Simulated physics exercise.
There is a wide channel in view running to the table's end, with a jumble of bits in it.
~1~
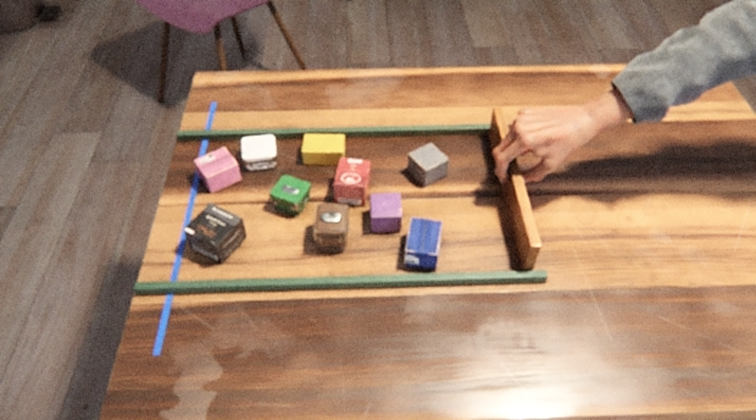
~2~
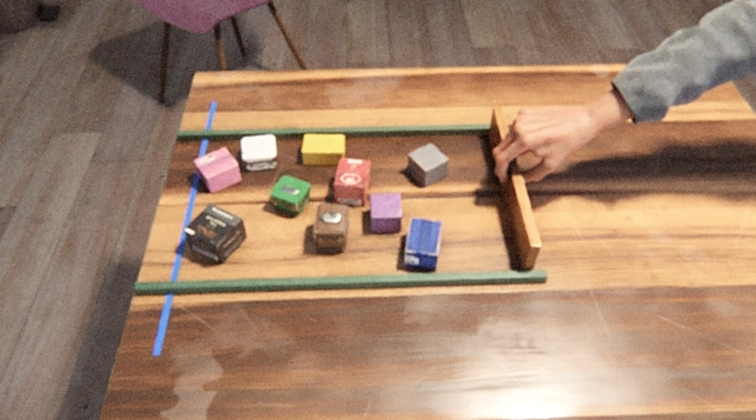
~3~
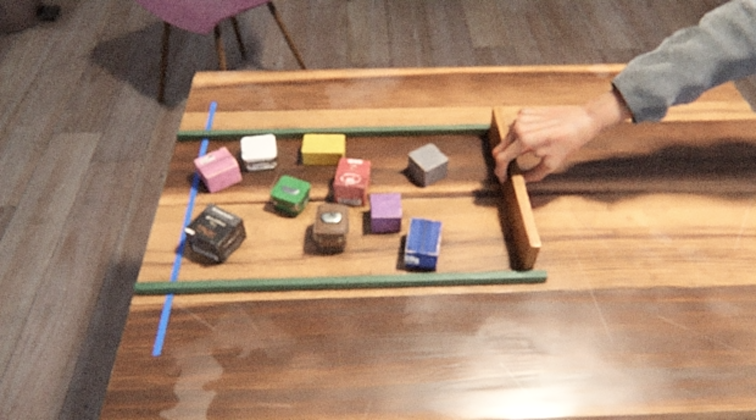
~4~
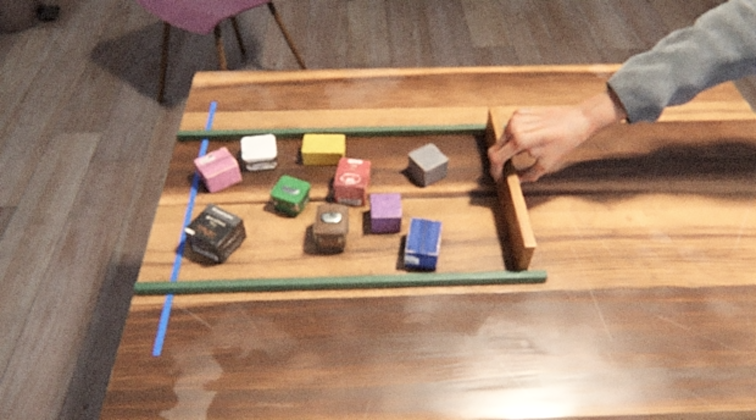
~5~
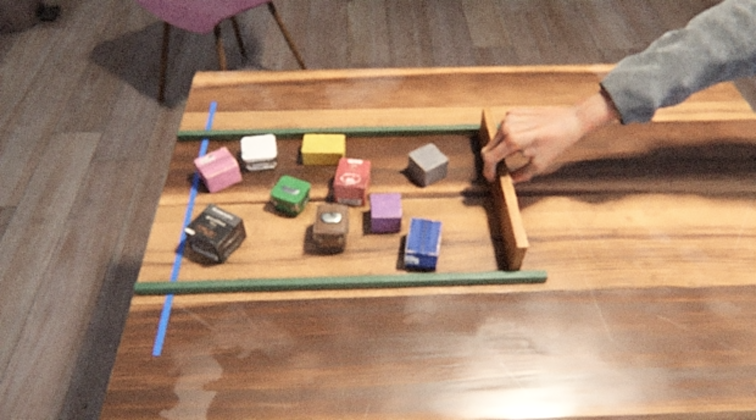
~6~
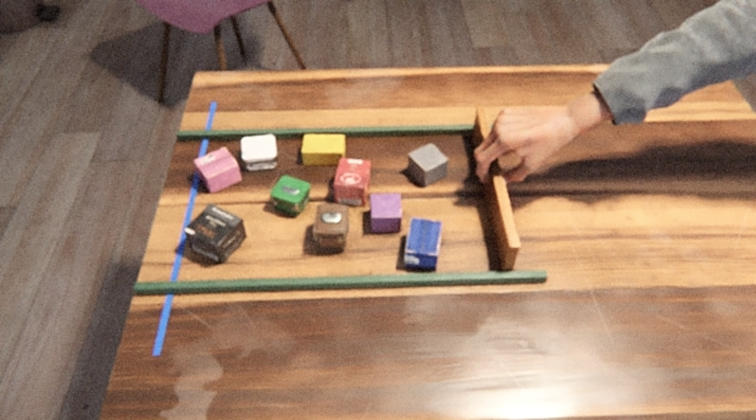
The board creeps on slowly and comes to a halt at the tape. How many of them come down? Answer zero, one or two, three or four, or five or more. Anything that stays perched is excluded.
Five or more.
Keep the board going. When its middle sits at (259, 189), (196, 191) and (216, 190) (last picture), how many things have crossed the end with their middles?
The counts are 0, 6 and 2, in that order.
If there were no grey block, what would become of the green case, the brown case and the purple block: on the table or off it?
So: The green case goes down, the brown case goes down, the purple block does not drop.
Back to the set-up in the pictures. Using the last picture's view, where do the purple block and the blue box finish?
In the last picture the purple block sits around (168, 221) and the blue box around (159, 254).
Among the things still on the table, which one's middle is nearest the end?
The answer: The red box.
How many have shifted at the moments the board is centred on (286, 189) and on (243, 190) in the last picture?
Well, it's 10 at the first one and 10 at the second.
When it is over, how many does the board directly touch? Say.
At rest, 3 are in contact.
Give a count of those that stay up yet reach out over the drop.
The number overhanging is 1.
Early on, none off yet; pink box at rest near (218, 170); black box at rest near (216, 233); white case at rest near (260, 154).
Finally, the number that fall off is five or more; lost, brown case, yellow block, green case, white case, black box and pink box.
